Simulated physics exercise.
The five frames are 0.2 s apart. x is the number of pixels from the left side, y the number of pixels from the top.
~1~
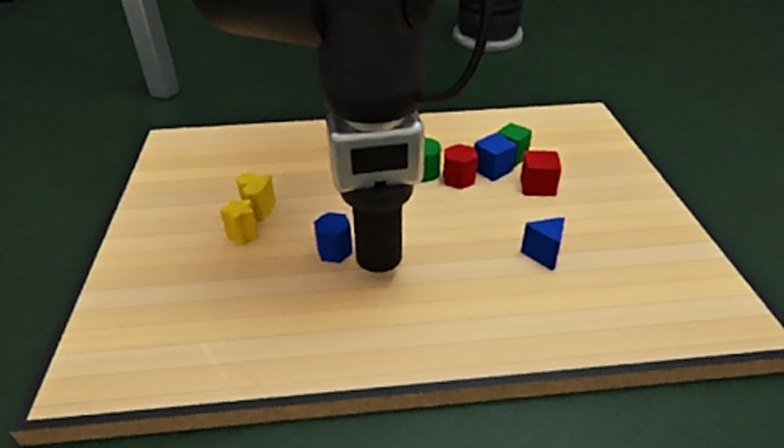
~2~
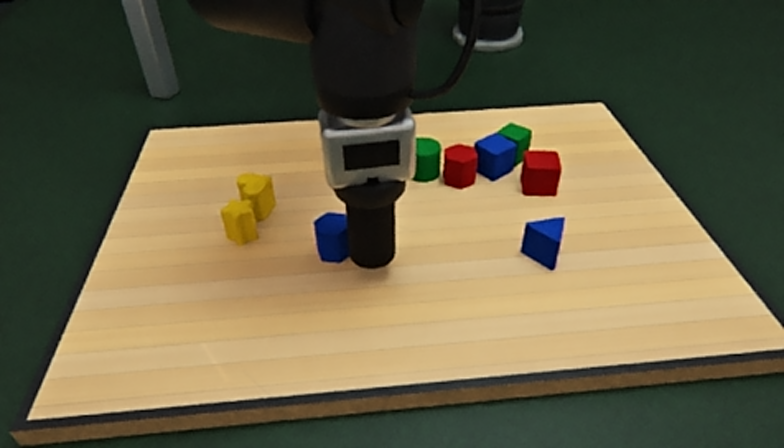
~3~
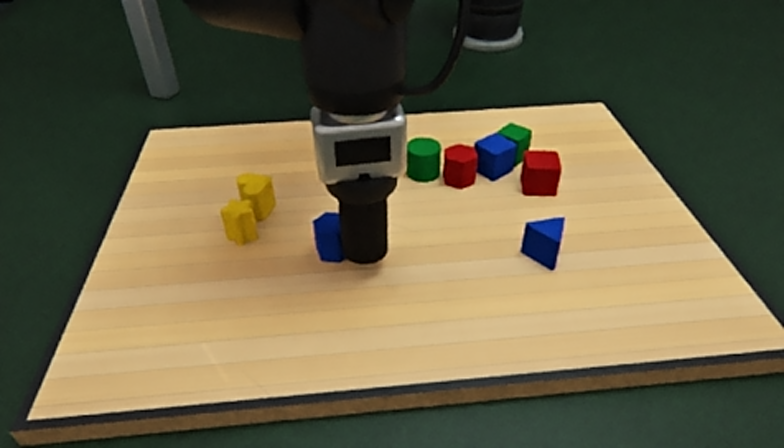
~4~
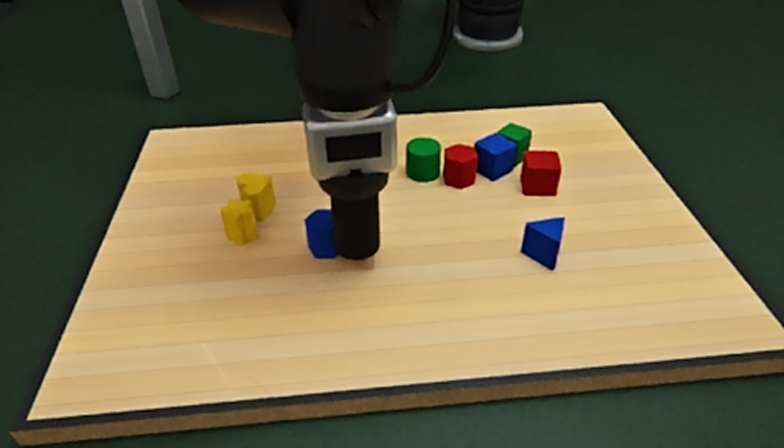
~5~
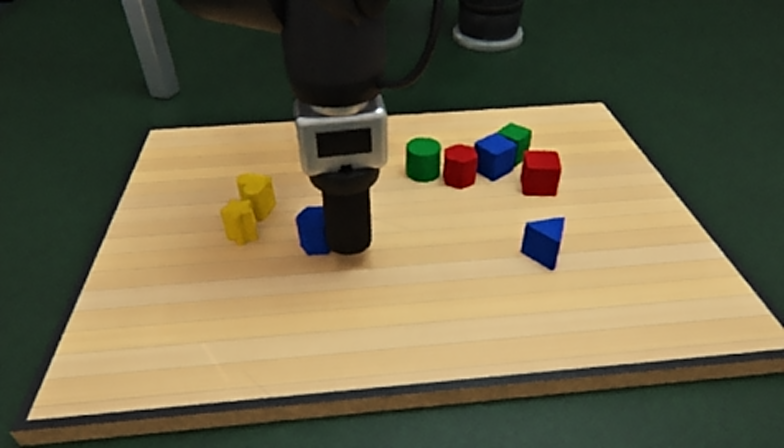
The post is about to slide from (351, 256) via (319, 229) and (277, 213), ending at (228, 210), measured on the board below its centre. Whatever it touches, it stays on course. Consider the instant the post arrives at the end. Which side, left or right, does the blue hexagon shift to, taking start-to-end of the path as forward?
Left.
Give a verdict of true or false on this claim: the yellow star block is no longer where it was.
That is true.
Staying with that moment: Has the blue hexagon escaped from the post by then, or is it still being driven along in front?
The blue hexagon won't stay at the front of the post.
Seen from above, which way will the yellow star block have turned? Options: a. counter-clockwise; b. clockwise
a.
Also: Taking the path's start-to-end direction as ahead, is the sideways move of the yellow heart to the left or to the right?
Leftward.
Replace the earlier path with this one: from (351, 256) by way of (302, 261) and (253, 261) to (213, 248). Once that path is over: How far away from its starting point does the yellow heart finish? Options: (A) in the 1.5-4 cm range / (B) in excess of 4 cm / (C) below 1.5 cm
It's C.
On the path given first. One third of the way, post at (317, 214); blue hexagon at (277, 201), turned 35° anticlockwise.
Two thirds of the way, post at (273, 199); yellow star block at (214, 215), turned 35° anticlockwise; yellow heart at (234, 179), turned 45° clockwise; blue hexagon at (237, 200), turned 70° anticlockwise.
At the end, post at (224, 195); yellow star block at (201, 224), turned 70° anticlockwise; yellow heart at (195, 172), turned 85° clockwise; blue hexagon at (209, 204), turned 110° anticlockwise.
